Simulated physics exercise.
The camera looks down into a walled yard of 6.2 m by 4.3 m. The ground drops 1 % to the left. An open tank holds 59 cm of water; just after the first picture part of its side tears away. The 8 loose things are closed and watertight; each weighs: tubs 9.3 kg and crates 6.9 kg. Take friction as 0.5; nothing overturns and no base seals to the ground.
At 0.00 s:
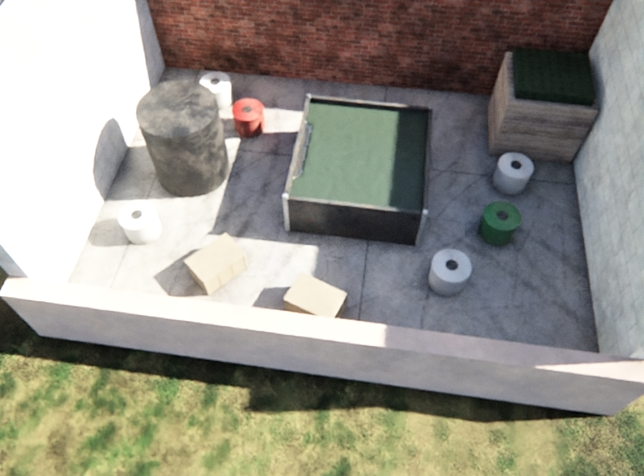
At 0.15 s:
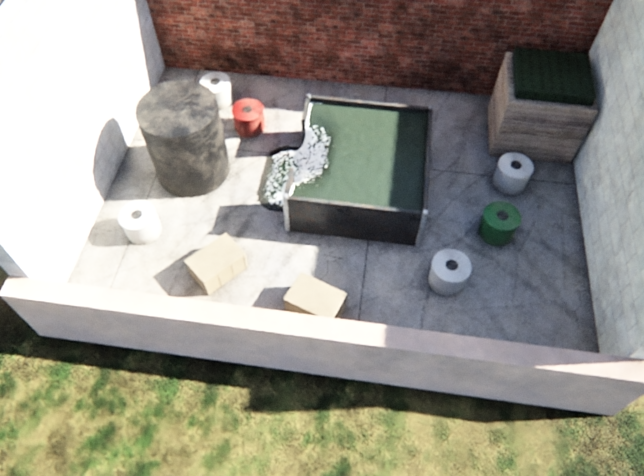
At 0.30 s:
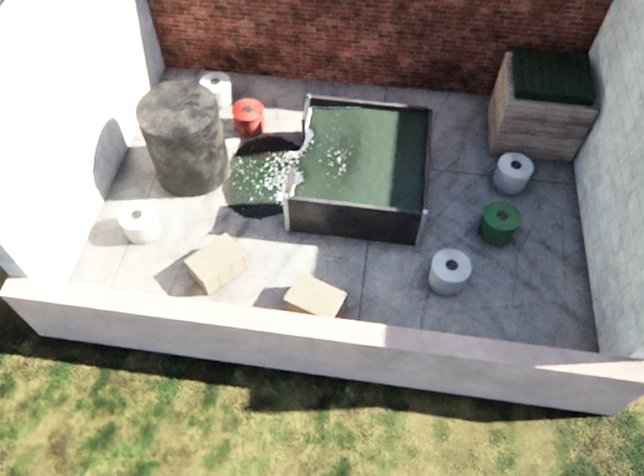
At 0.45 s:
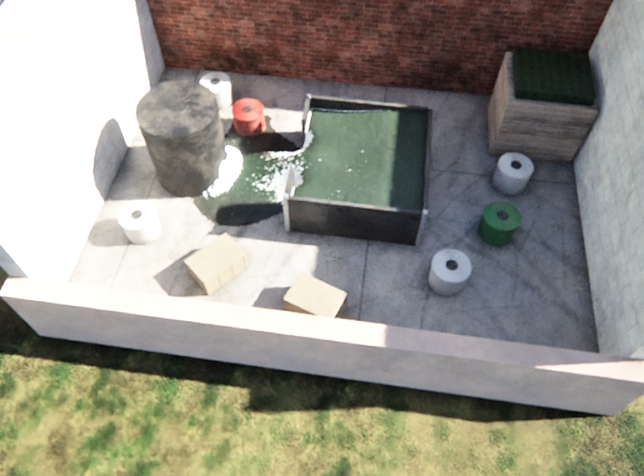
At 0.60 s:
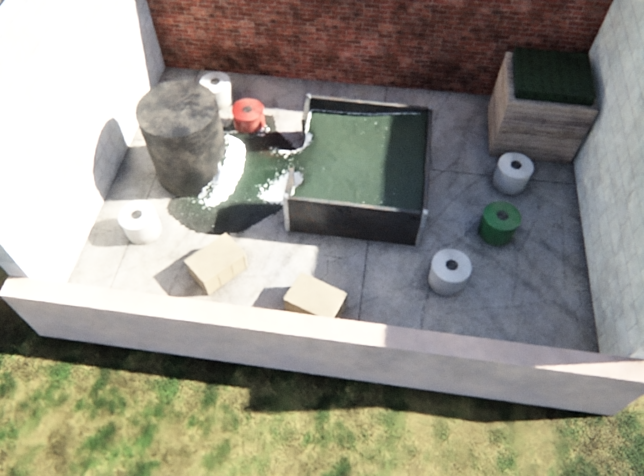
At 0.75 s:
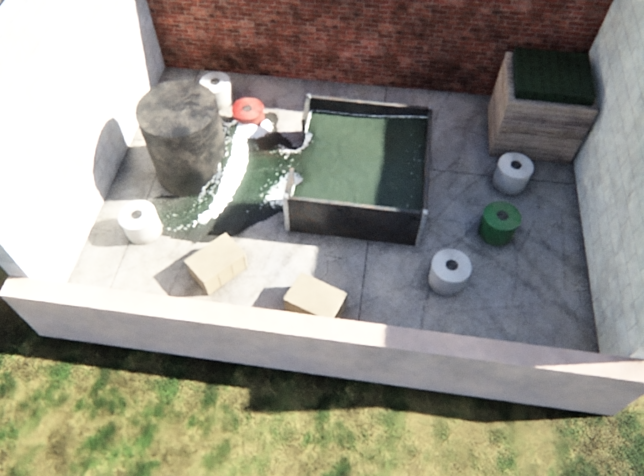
In a walled yard, water bursts from a tank's left side and spreads around a gray cylinder.
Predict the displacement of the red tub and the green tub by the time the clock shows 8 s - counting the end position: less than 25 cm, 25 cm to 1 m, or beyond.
Red tub ends far away, green tub holds its place.
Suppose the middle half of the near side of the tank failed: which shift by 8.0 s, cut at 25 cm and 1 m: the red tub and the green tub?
In that case the red tub barely shifts, the green tub slides a little.
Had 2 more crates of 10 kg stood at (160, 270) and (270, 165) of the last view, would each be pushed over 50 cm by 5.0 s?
In turn: Over, more.
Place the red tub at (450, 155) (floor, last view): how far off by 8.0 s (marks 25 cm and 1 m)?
It stays put.
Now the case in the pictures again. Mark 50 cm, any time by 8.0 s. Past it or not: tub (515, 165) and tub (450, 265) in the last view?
In that order: Under, less.
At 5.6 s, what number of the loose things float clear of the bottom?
3 of them.
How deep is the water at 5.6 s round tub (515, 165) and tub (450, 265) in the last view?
Roughly 0 and 2 cm.
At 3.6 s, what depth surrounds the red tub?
Roughly 3 cm.
After 1.6 s the red tub is near (261, 67), 0.9 m from its start, aground; the green tub is near (503, 216), 0.0 m from its start, aground; 0 afloat.
After 3.6 s the red tub is near (312, 85), 1.0 m from its start, aground; the green tub is near (503, 216), 0.0 m from its start, aground; 2 afloat.
After 5.6 s the red tub is near (320, 92), 1.1 m from its start, aground; the green tub is near (503, 216), 0.0 m from its start, aground; 3 afloat.
After 8.0 s the red tub is near (382, 106), 1.9 m from its start, aground; the green tub is near (503, 216), 0.0 m from its start, aground; 4 afloat.
